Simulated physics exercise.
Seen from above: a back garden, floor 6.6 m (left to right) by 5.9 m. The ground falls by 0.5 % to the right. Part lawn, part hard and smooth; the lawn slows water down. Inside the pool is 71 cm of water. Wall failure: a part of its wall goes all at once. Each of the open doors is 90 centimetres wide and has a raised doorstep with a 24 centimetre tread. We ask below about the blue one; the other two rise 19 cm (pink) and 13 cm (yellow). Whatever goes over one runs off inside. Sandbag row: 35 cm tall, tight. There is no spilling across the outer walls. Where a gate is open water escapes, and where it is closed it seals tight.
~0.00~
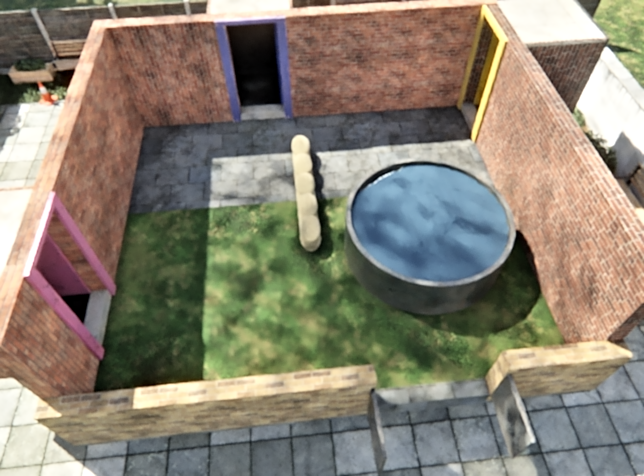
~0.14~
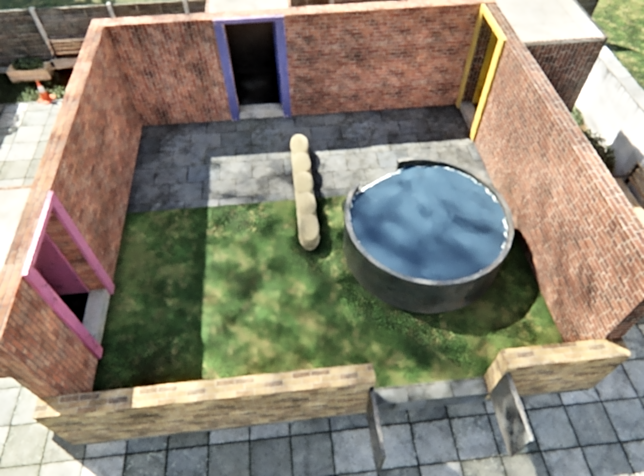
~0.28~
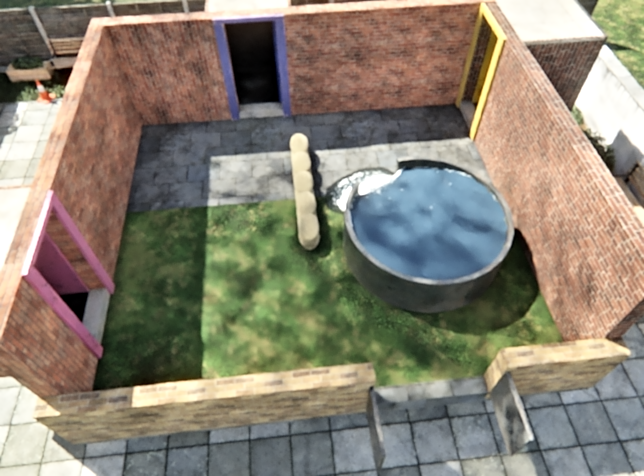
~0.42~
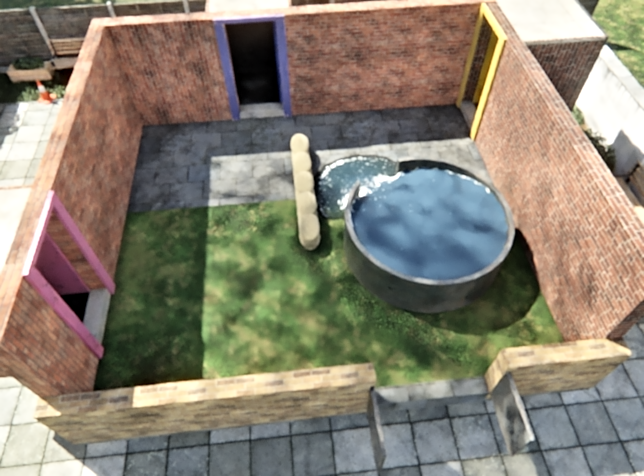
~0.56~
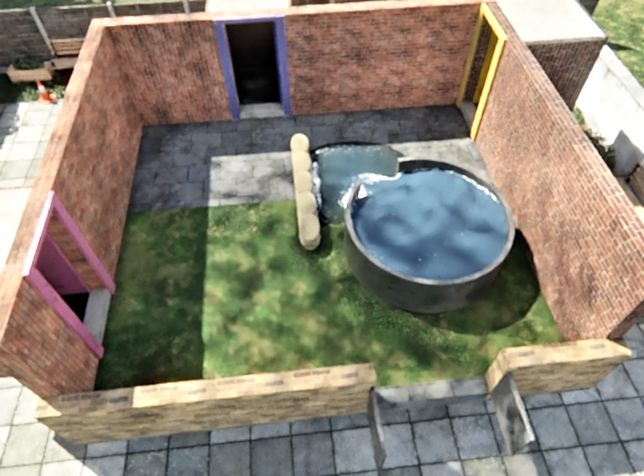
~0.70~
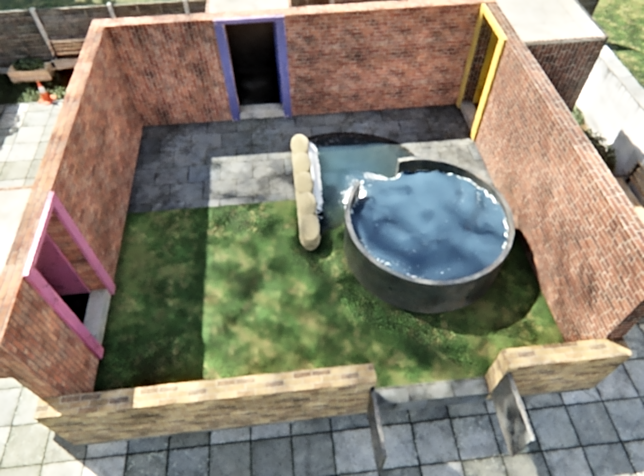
Water pouring from the far side of a round pool in a brick-walled garden, spreading over paving and reaching a sandbag row.
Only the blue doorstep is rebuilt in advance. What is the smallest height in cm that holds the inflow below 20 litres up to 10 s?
At least 10 cm.
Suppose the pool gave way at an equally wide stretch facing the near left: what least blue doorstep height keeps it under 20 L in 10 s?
If so: Around 7.5 cm.
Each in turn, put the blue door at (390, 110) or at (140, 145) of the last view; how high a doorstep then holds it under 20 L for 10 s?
In turn: Roughly 16 cm, roughly 14.0 cm.
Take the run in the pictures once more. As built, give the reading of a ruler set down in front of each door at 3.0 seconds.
Door depths (cm): Pink = 0, blue = 14, yellow = 29.
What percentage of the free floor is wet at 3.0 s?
Roughly 40 percent of the floor.
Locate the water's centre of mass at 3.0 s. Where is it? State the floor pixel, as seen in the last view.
I'd say around (379, 201).
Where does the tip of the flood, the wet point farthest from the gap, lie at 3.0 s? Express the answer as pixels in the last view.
Pixel: About (143, 130).
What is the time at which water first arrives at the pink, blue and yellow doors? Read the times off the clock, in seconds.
It reaches pink at 5.0 s, blue at 1.3 s, and yellow at 2.2 s.
After 1.4 s water covers 20 % of the floor, deepest (44 cm) near (328, 117); 9 cm at the blue door, 0 litres in over its 16 cm doorstep.
After 3.0 s water covers 40 % of the floor, deepest (34 cm) near (328, 117); 14 cm at the blue door, 1 litre in over its 16 cm doorstep.
After 10.0 s water covers 95 % of the floor, deepest (15 cm) near (319, 118); 7 cm at the blue door, 2 litres in over its 16 cm doorstep.
At the blue door as built, the water arrived by 1.3 s and peaked near 15 cm at 2.4 s.
Run again over the same 10 s with other heights there, 27 litres in over 9 cm, 10 litres over 12 cm. The limit of 20 litres is kept from about 10 cm up.
